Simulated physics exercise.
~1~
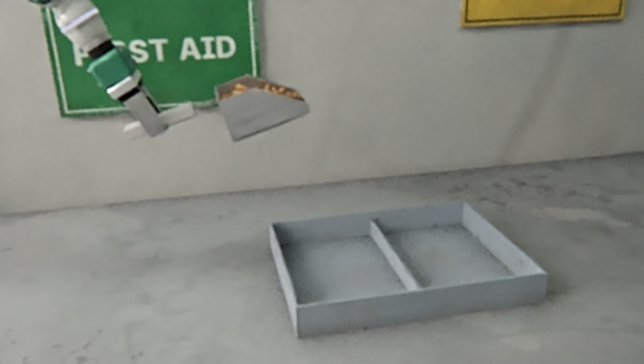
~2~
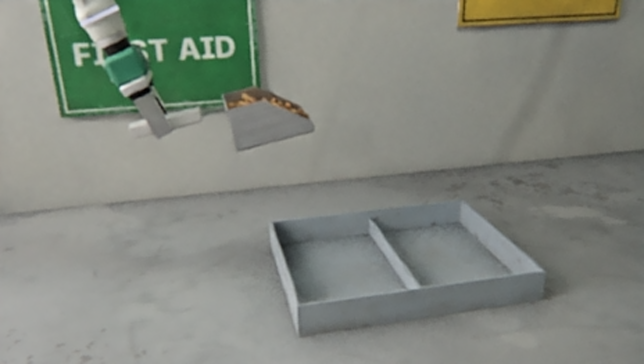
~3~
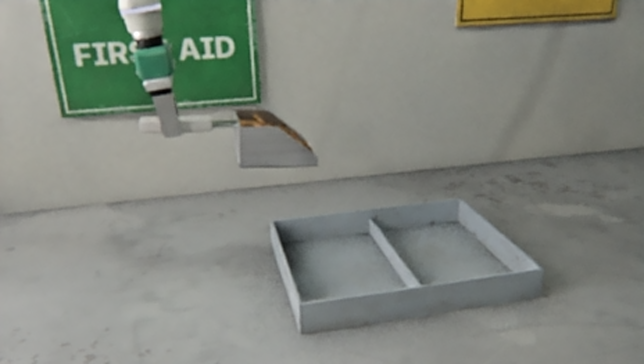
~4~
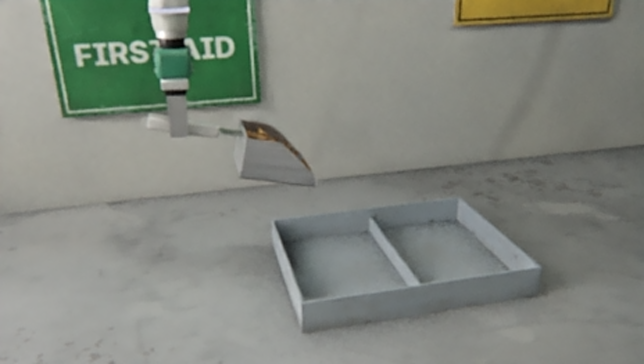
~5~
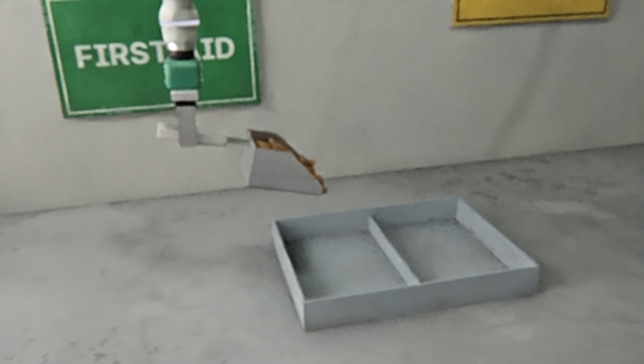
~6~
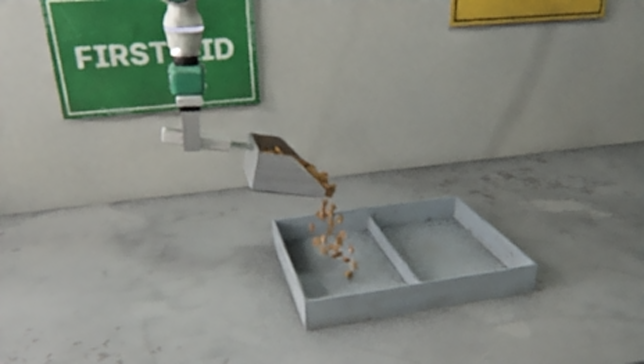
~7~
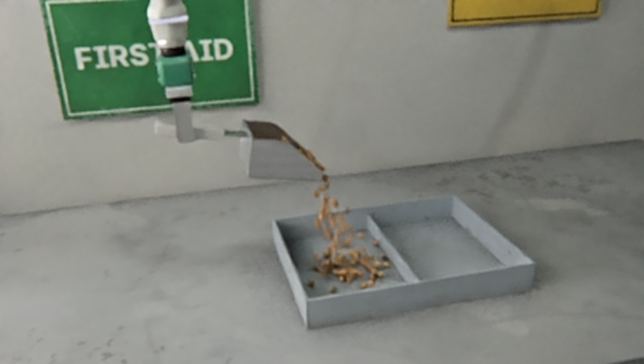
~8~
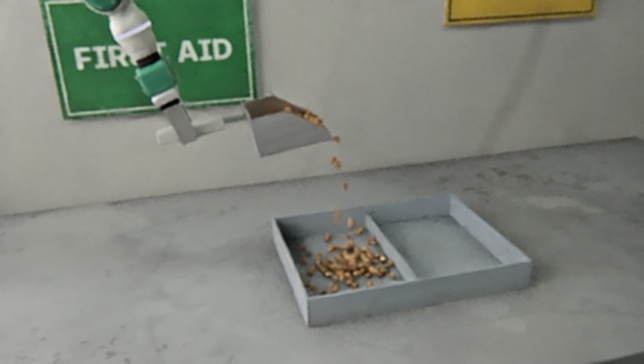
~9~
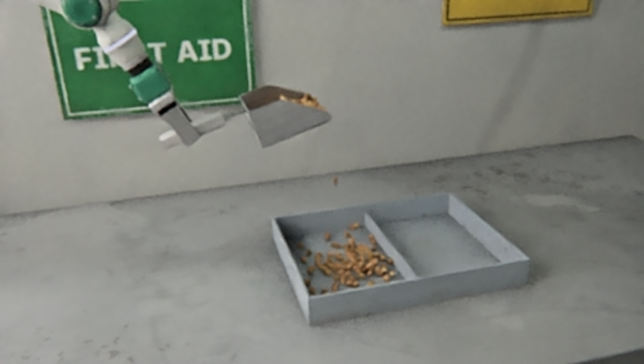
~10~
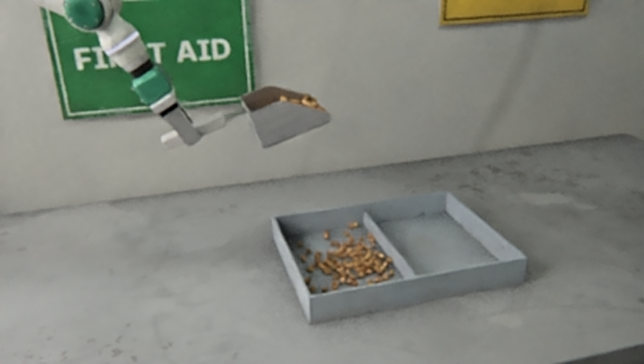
A robot arm lowering and tipping a scoop, pouring some brown beans into a tray's left compartment, then levelling and holding still.
